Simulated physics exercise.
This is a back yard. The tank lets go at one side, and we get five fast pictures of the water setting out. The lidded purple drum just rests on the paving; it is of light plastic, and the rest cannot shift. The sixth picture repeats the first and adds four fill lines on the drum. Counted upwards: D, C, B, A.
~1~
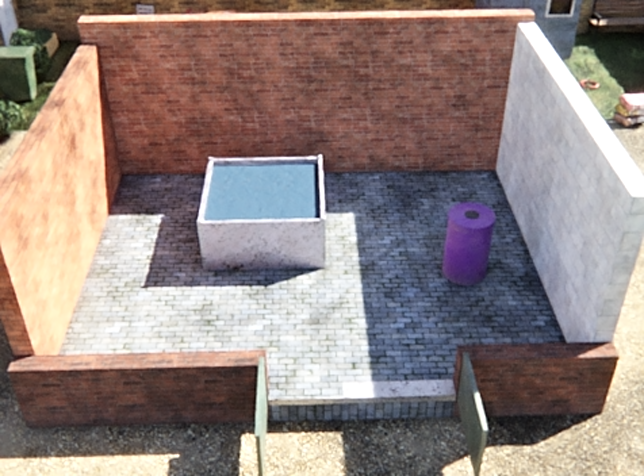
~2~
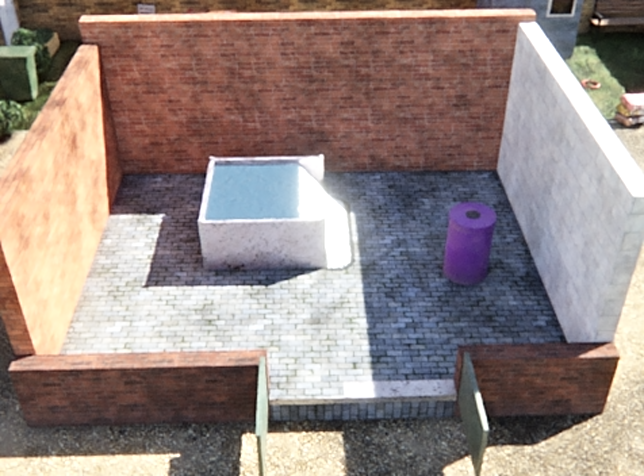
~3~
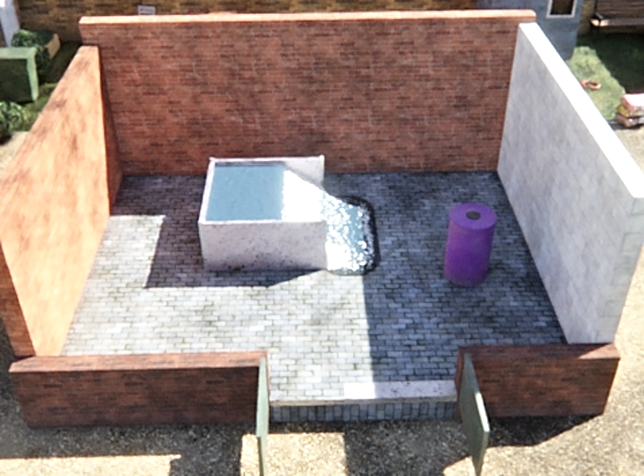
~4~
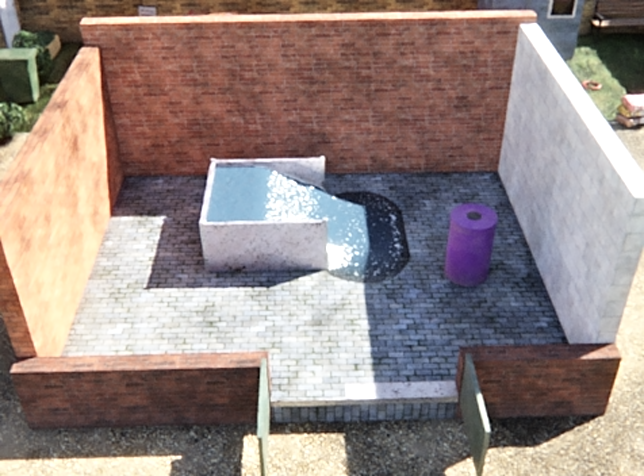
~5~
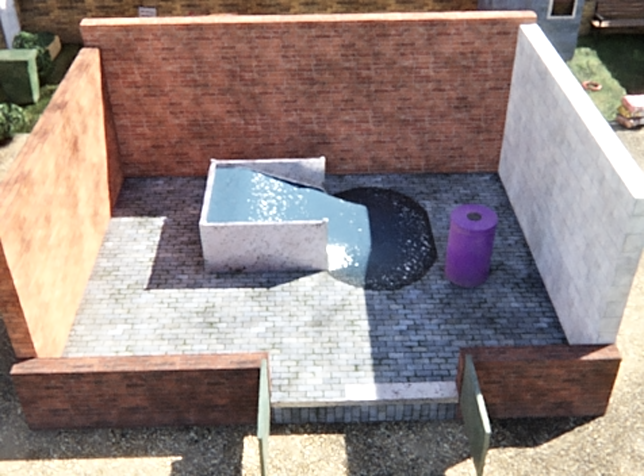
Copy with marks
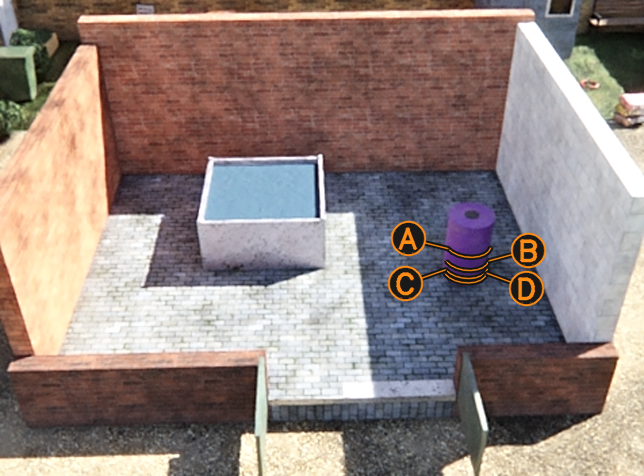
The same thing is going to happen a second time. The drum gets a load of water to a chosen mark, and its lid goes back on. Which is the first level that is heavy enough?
A will do.
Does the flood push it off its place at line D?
Yes, it does.
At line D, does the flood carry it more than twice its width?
Yes, clearly.
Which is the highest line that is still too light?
That is line B.
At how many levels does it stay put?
One of them.
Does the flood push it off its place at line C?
Yes.
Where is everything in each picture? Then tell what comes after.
In the first frame, lid of the purple drum at (471, 215); tank full, its middle at (264, 193); open gate at (362, 351).
In the second frame, 2 % of the ground under water, its edge towards the drum at (348, 254).
In the third frame, 5 % of the ground under water, its edge towards the drum at (372, 256).
In the fourth frame, 8 % of the ground under water, its edge towards the drum at (401, 260).
In the fifth frame, lid of the purple drum at (474, 217); 12 % of the ground under water, its edge towards the drum at (424, 263).
In orange, A at (472, 257); B at (470, 270); C at (469, 278); D at (468, 282); from the bottom up D, C, B, A.
With A, it does not move.
With B, it is pushed about half its own width away.
With C, it is pushed about 4 times its own width away.
With D, it is pushed about 5 times its own width away.
